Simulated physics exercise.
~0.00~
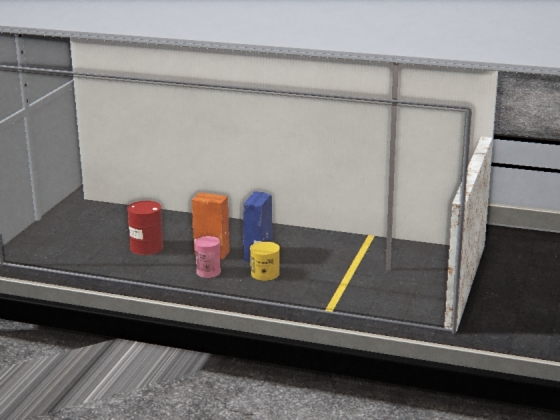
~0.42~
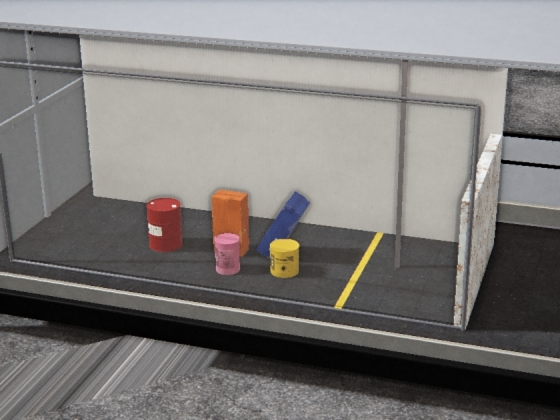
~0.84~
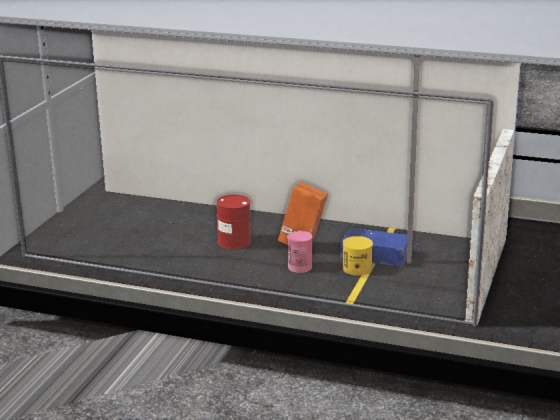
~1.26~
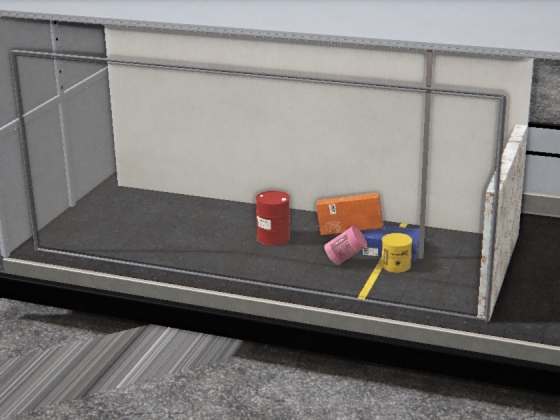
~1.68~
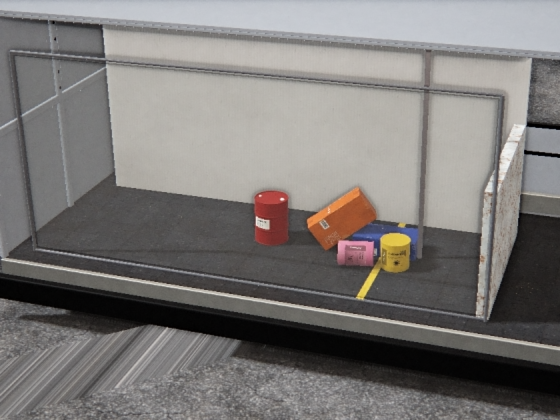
The clip opens on a bay with a red drum, a pink bucket, a yellow bucket and tall orange and blue boxes standing left of a yellow floor line. The goods begin sliding right, and the blue box leans over. It ends up on its side near the line as the orange box starts to tilt. Next the pink bucket tips and the orange box topples onto its side, while the yellow bucket crosses the line upright. Finally the pink bucket lies on its side short of the line, the orange box rests at a slant, and the red drum stays upright.
